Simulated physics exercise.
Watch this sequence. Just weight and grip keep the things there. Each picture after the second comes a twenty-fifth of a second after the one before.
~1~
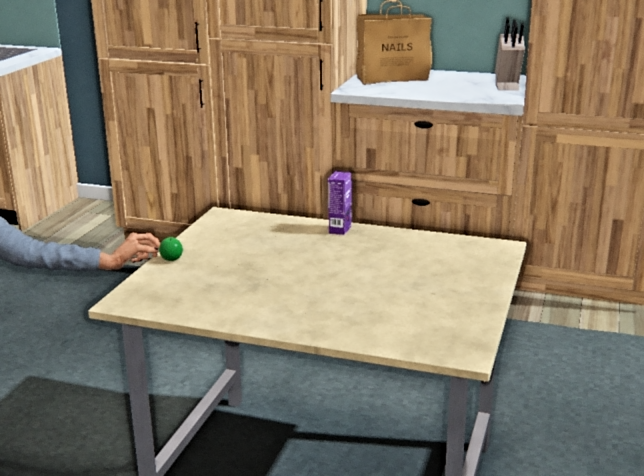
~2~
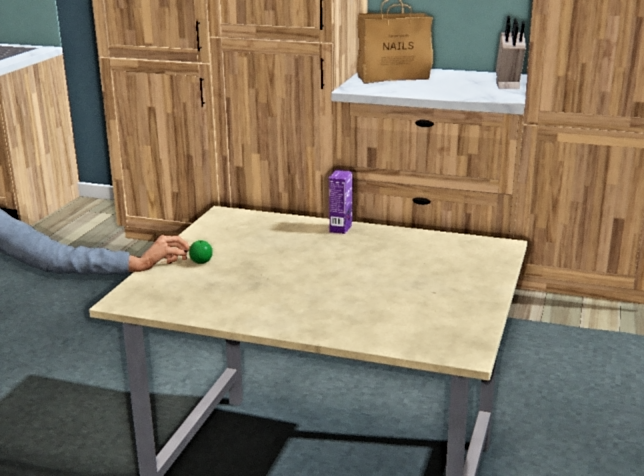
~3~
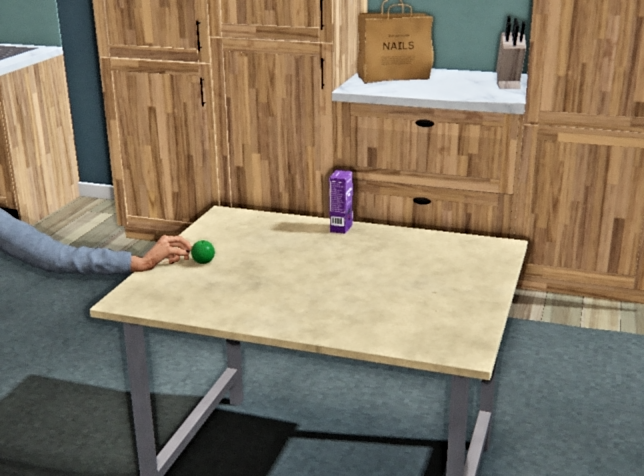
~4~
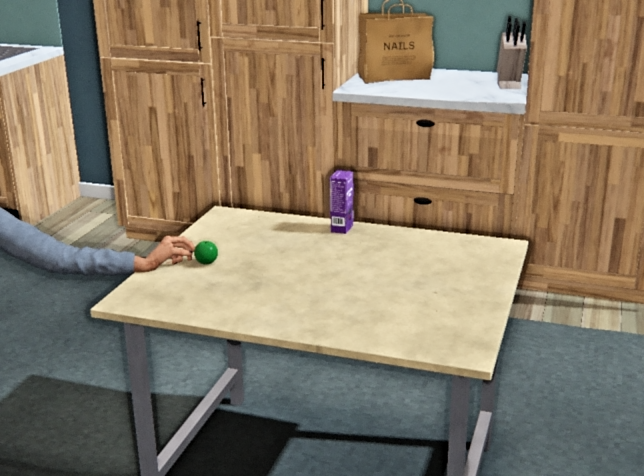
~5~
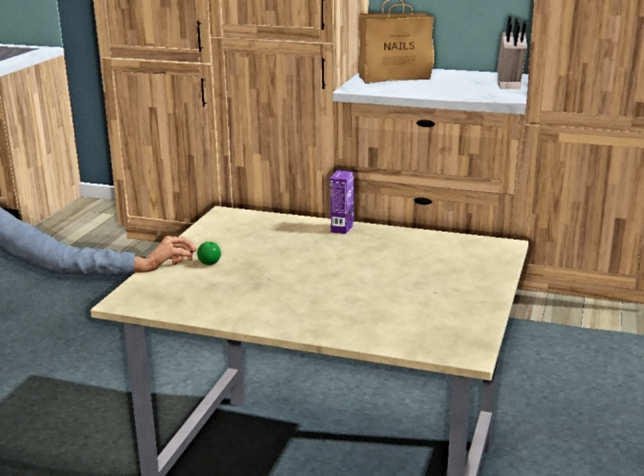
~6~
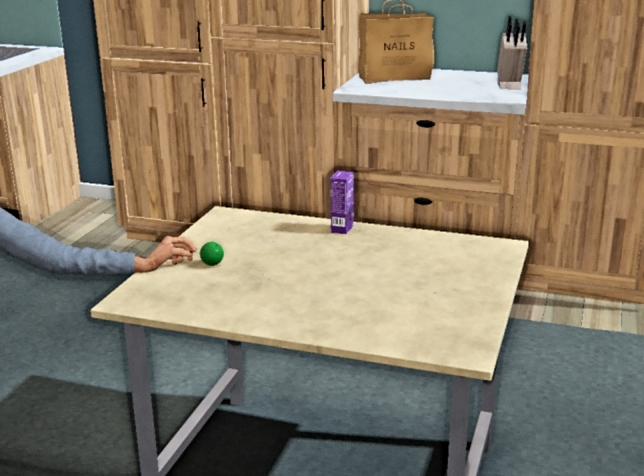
A green apple moved right across a pale tabletop with a hand just behind it, then crept slightly farther from the fingers as the hand stayed nearly still; a purple carton stood unmoved.
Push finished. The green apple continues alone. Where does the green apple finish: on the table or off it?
On the table.
Then, 0.20 s on from there, green apple shifted about its own width near (224, 256).
Then, 0.50 s on from there, green apple shifted about its own width near (236, 257).
In the end, moved from the start, green apple. At the end, from the last picture's camera, green apple near (243, 258).
